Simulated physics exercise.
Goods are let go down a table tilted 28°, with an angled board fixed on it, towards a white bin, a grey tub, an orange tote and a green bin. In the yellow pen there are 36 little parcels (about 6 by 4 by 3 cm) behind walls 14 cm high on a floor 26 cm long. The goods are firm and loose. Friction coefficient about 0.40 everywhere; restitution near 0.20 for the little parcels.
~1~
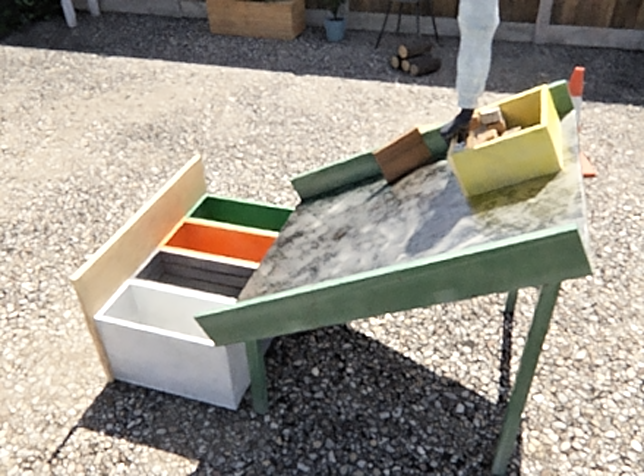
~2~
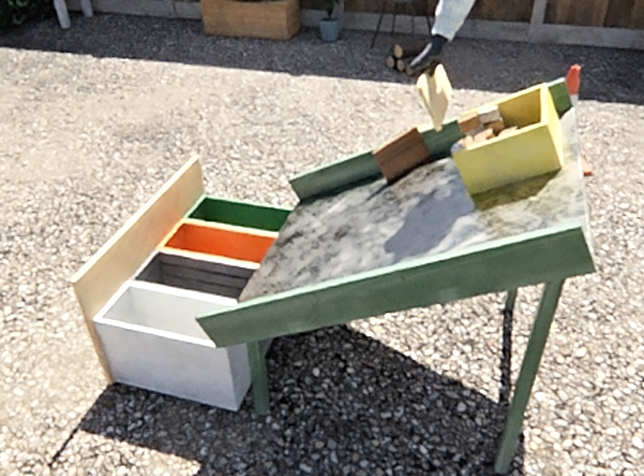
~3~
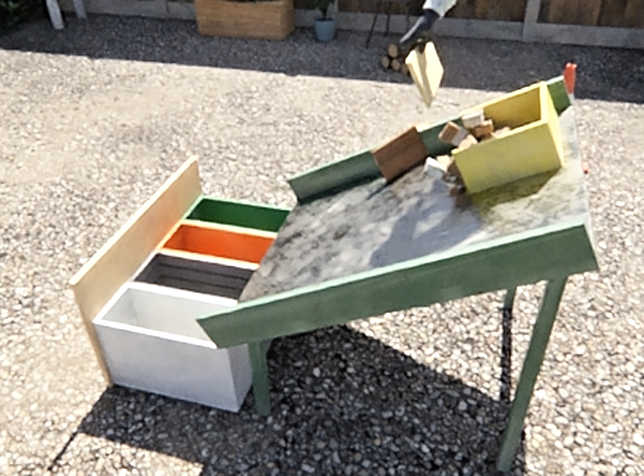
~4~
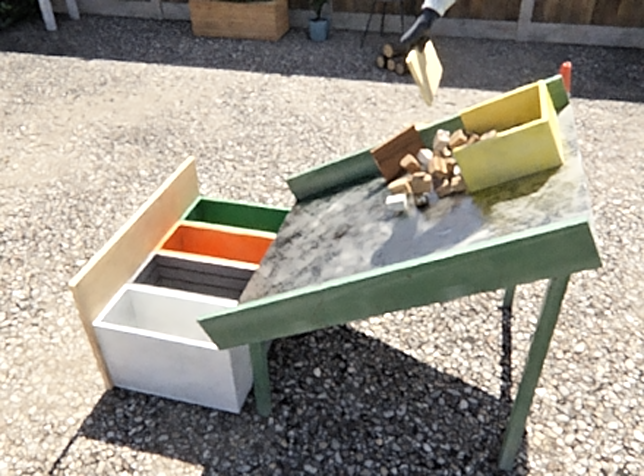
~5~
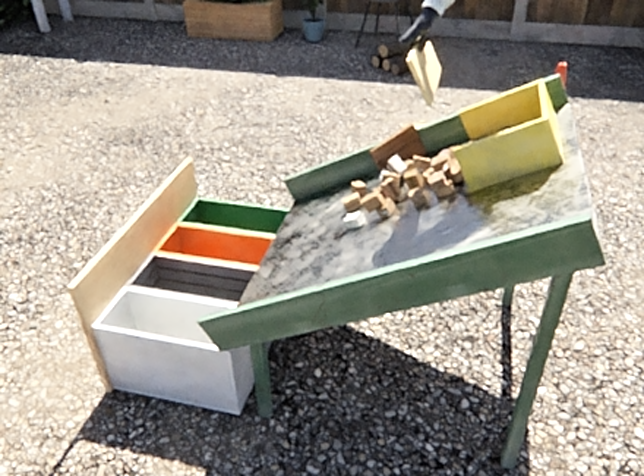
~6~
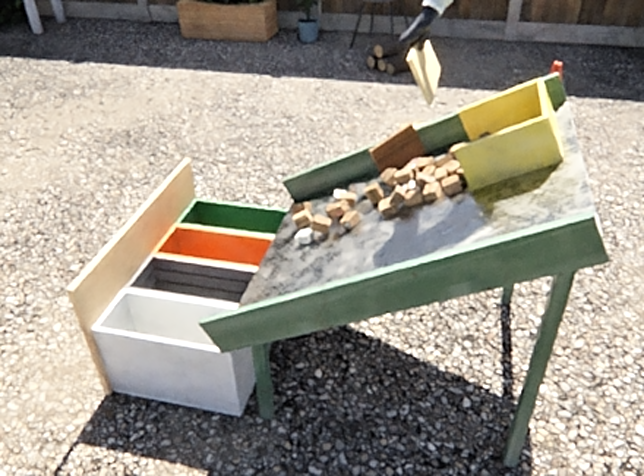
Small wooden blocks sliding down a tilted table from a yellow pen after a gloved hand lifts away a panel.
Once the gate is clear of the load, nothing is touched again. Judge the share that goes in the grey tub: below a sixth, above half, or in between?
Less than a sixth of the little parcels end in the grey tub.
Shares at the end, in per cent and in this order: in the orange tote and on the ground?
Roughly 80 and 0 per cent.
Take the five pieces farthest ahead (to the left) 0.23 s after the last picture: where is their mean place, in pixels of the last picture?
Around (238, 247).
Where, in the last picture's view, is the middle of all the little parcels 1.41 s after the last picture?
At about (213, 292).
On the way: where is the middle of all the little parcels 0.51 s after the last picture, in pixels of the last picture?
At about (285, 229).
Then, 0.23 s after the last picture, 3 in the orange tote, 1 in the green bin, 29 on the slope and 3 in the air.
Then, 0.51 s after the last picture, 10 in the orange tote, 3 in the green bin, 21 on the slope and 2 in the air.
Then, 0.90 s after the last picture, 23 in the orange tote, 4 in the green bin, 3 on the slope and 6 in the air.
When it is over (1.41 s after the last picture), 1 in the grey tub, 28 in the orange tote and 7 in the green bin. Asked share, 1 of 36, 3 per cent.
